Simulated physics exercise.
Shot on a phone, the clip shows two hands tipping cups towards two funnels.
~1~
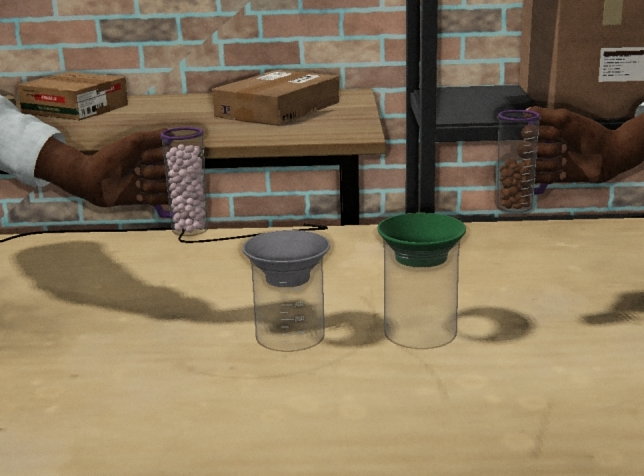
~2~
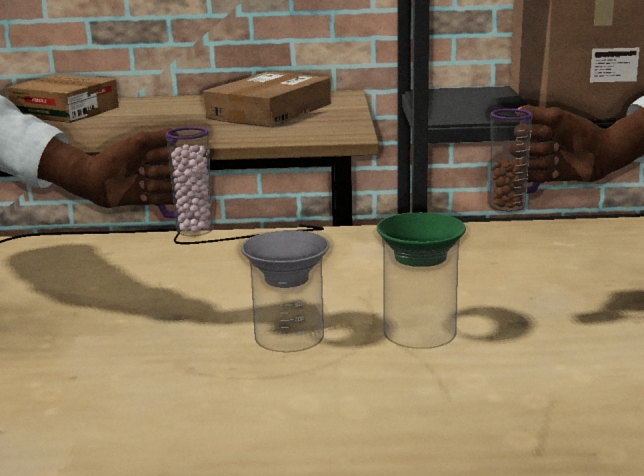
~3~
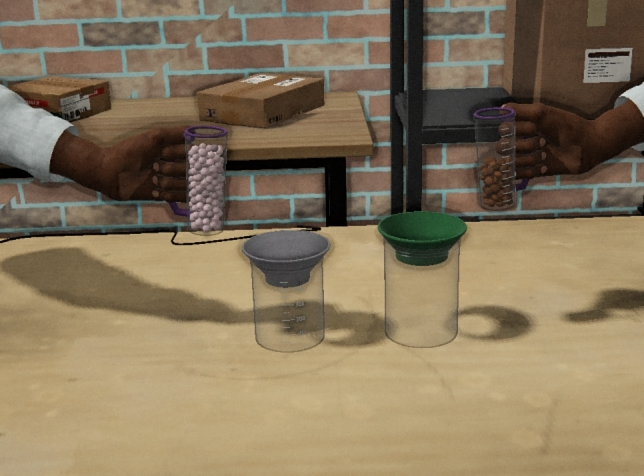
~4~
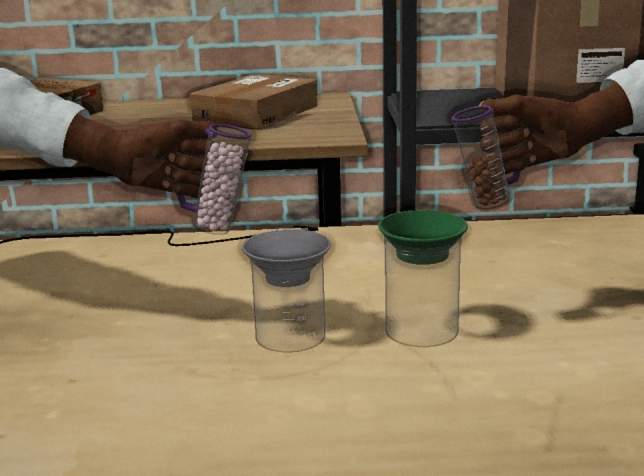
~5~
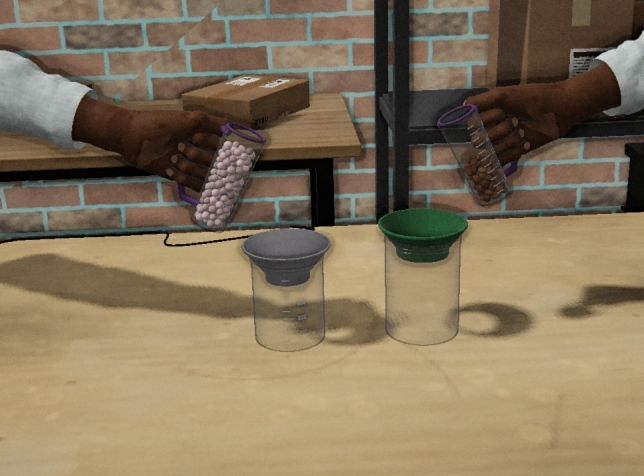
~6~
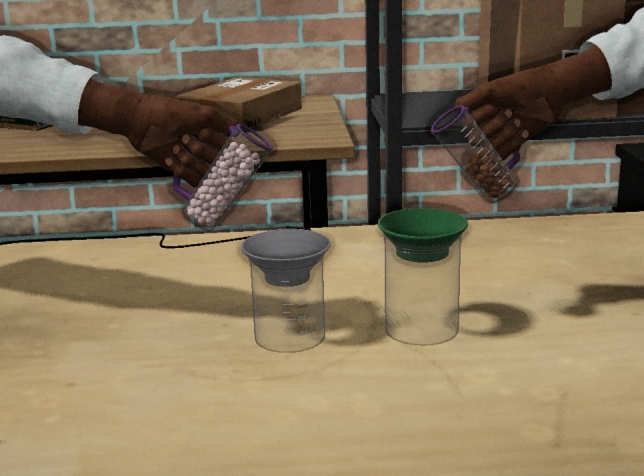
Above a wooden table, two hands move cups of small pieces inward and tilt them towards funnels.
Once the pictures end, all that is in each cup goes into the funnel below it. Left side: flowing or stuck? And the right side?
At the end, left: Watch it pour right through. Right: Watch it pour right through.
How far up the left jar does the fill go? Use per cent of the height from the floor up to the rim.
My guess would be near 25 per cent.
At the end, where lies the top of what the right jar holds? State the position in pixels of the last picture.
(429, 318) or nearby.
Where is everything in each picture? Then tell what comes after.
The first picture shows left funnel (287, 253), outlet at (288, 279), about 5 pieces wide; left cup (186, 182), holding sugar pearls; right funnel (421, 235), outlet at (421, 258), about 6 pieces wide; right cup (517, 162), holding bits of dog kibble.
The second picture shows left cup (191, 182), upright; right cup (510, 161), upright.
The third picture shows left cup (206, 181), tipped 4°; right cup (496, 160), tipped 4°.
The fourth picture shows left cup (221, 180), tipped 14°; right cup (482, 158), tipped 14°.
The fifth picture shows left cup (227, 179), tipped 26°; right cup (476, 156), tipped 26°.
The sixth picture shows left funnel (286, 251), outlet at (287, 278); left cup (226, 179), tipped 37°; right funnel (423, 230), outlet at (422, 253); right cup (475, 155), tipped 37°.
Then, 0.21 s later than the last frame, left, every one still in the cup; right, every one still in the cup.
Then, 0.47 s later than the last frame, left, almost all still in the cup, just a few in or over the funnel; right, every one still in the cup.
Then, 0.75 s later than the last frame, left, the larger part still in the cup, roughly a quarter in or over the funnel, about a tenth down in the jar; right, every one still in the cup.
When it is over, left, every one down in the jar; right, every one down in the jar.
